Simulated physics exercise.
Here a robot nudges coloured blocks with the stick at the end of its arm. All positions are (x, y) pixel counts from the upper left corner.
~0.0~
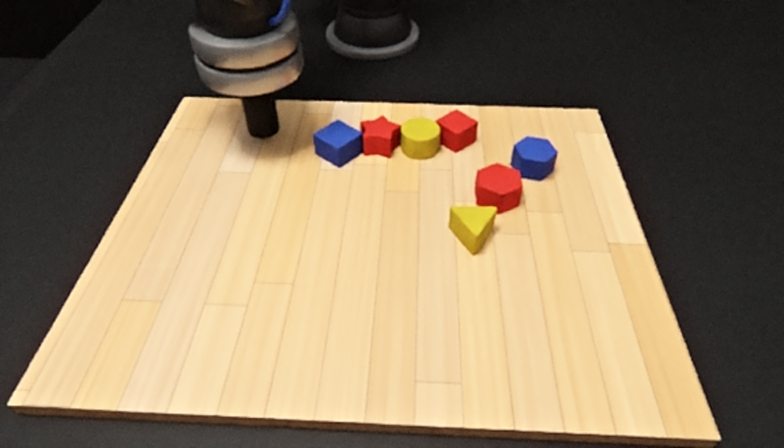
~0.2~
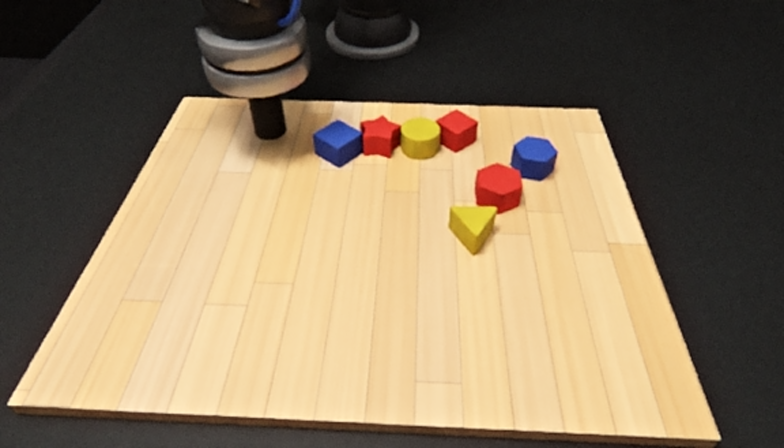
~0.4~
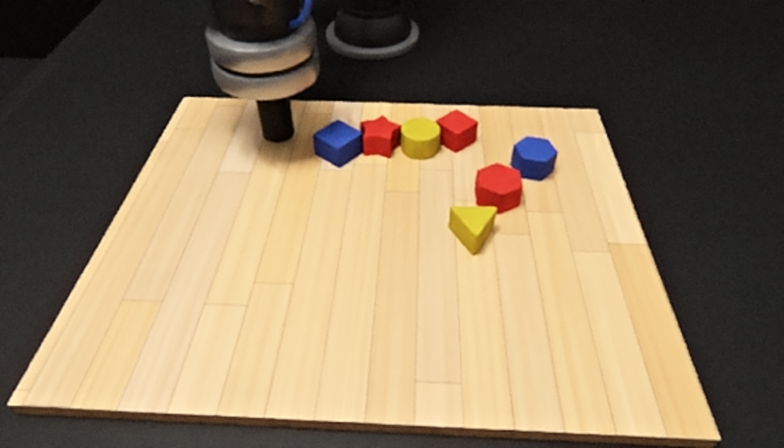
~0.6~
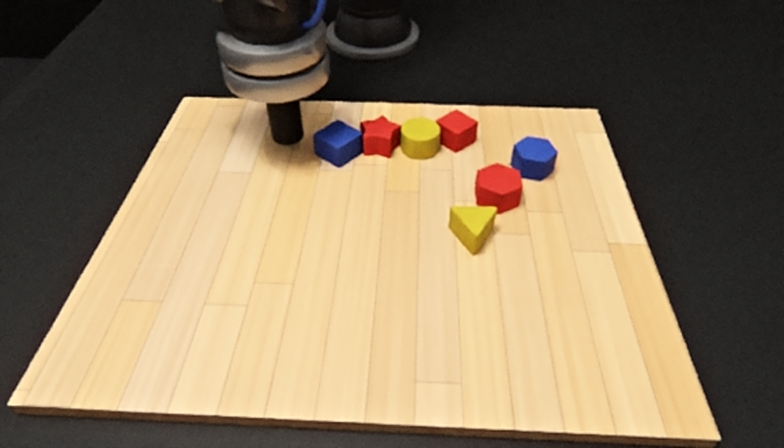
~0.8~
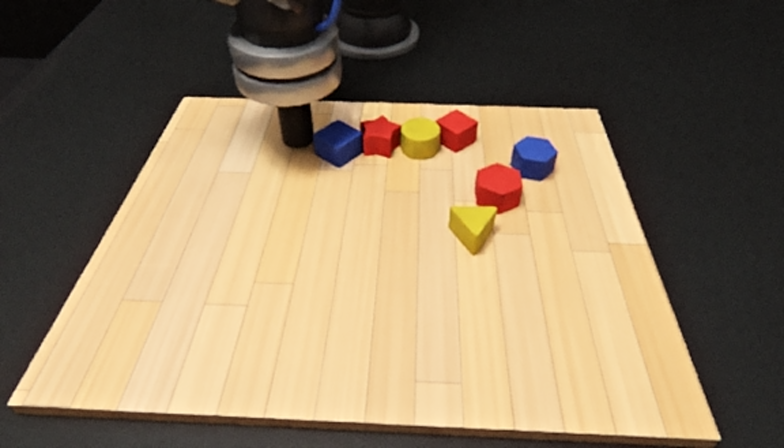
On a wooden board, a robot's stick moves slightly right toward a still blue block.
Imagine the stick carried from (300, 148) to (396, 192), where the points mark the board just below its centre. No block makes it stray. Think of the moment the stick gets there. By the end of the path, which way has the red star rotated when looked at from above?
It spins anti-clockwise.
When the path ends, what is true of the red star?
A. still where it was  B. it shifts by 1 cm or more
Letter B.
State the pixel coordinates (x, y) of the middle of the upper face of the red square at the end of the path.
Final place: (475, 117).
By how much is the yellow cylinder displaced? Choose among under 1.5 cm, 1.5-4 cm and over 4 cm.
Travels 1.5 to 4 cm.
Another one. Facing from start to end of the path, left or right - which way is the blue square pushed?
Leftward.
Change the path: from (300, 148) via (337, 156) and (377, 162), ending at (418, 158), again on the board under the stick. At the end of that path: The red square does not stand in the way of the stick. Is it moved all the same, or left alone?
Once the stick is done, the red square is in a new spot.
On the path given first. One third of the way, stick at (329, 153); blue square at (364, 140), turned 50° anticlockwise; red star at (392, 123), turned 15° anticlockwise; yellow cylinder at (428, 127); red square at (460, 119).
Two thirds of the way, stick at (361, 168); blue square at (394, 145), turned 95° anticlockwise; red star at (400, 121), turned 50° anticlockwise; yellow cylinder at (440, 122); red square at (474, 117), turned 20° clockwise.
At the end, stick at (396, 183); blue square at (397, 145), turned 95° anticlockwise; red star at (400, 120), turned 50° anticlockwise; yellow cylinder at (441, 121); red square at (475, 117), turned 20° clockwise.
